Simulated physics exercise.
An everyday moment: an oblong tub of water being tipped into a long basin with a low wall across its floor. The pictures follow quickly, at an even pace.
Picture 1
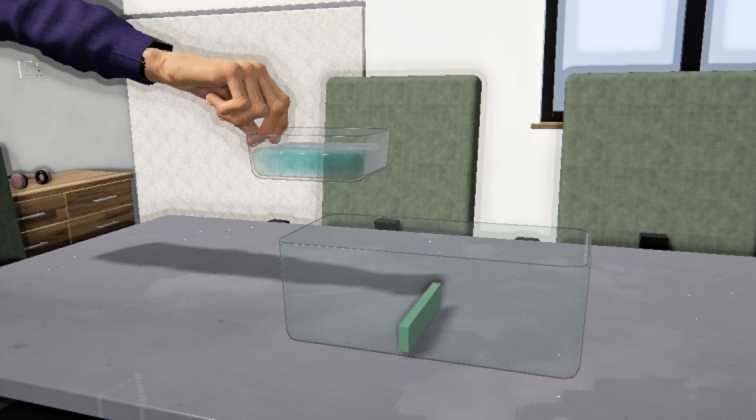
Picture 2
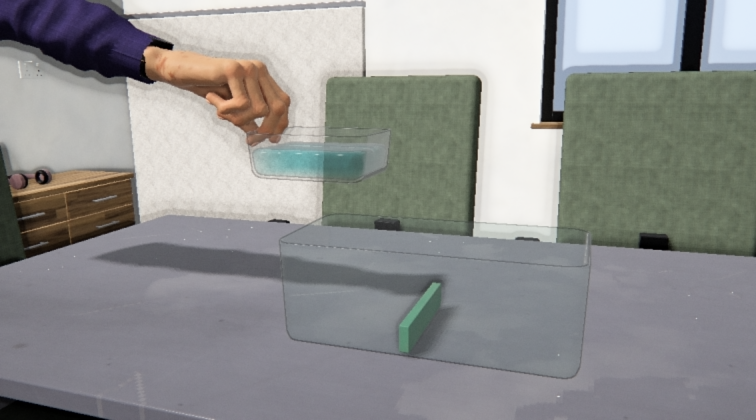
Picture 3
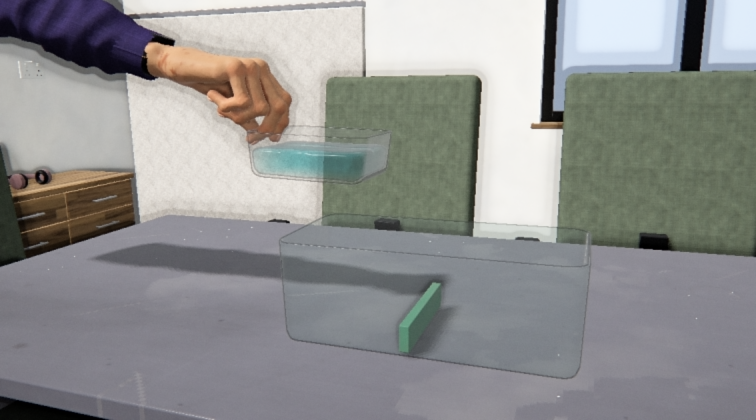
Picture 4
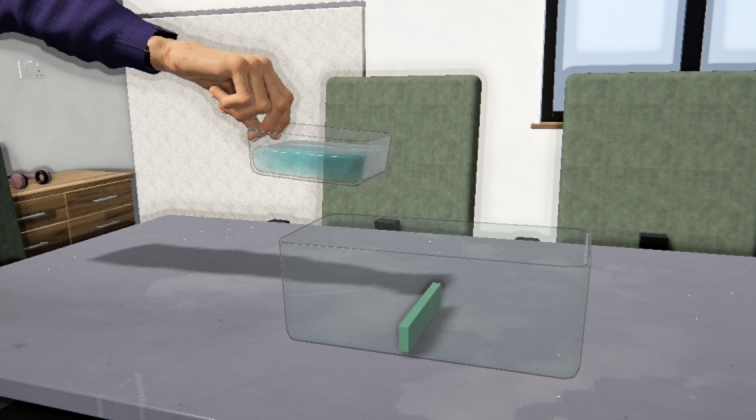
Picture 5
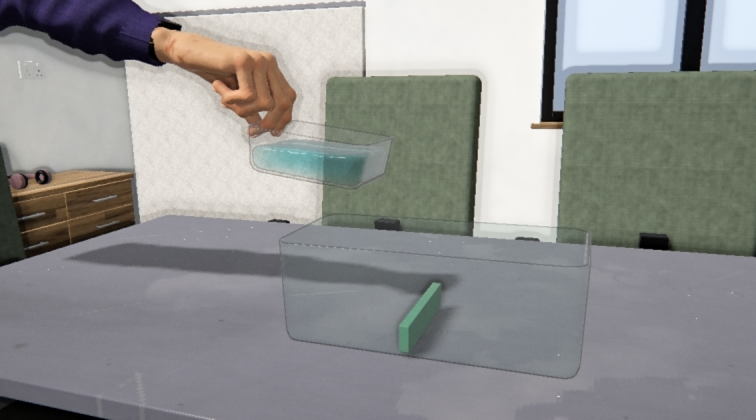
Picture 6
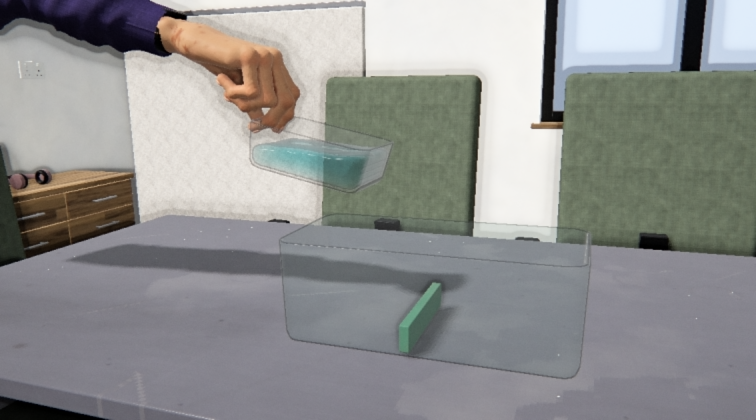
A hand slowly tilts a small clear tub of water rightward above a larger basin.
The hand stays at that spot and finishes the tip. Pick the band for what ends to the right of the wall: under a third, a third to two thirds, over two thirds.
The share right of the wall is from a third to two thirds.
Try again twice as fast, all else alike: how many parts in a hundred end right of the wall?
It comes to 20 per cent or so.
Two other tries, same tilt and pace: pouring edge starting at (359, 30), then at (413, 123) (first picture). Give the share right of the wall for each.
The first gives 45 %, the second 75 %.
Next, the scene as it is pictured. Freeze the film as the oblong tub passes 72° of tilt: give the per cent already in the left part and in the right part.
Left: 20 %. Right: 20 %.
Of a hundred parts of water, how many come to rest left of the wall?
Some 60 per cent.
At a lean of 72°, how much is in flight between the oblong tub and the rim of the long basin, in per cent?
Near 35 %.
A moment on, the oblong tub is tipped part way and 24 per cent is still to pour, 22 is left of the wall and 20 right of it.
Next, the oblong tub is tipped right over and 3 per cent is still to pour, 54 is left of the wall and 40 right of it.
Then the oblong tub is tipped right over and 0 per cent is still to pour, 58 is left of the wall and 41 right of it.
Later the oblong tub is tipped right over and 0 per cent is still to pour, 58 is left of the wall and 41 right of it.
In the end 58 per cent lies left of the wall, 41 right of it and 1 outside.
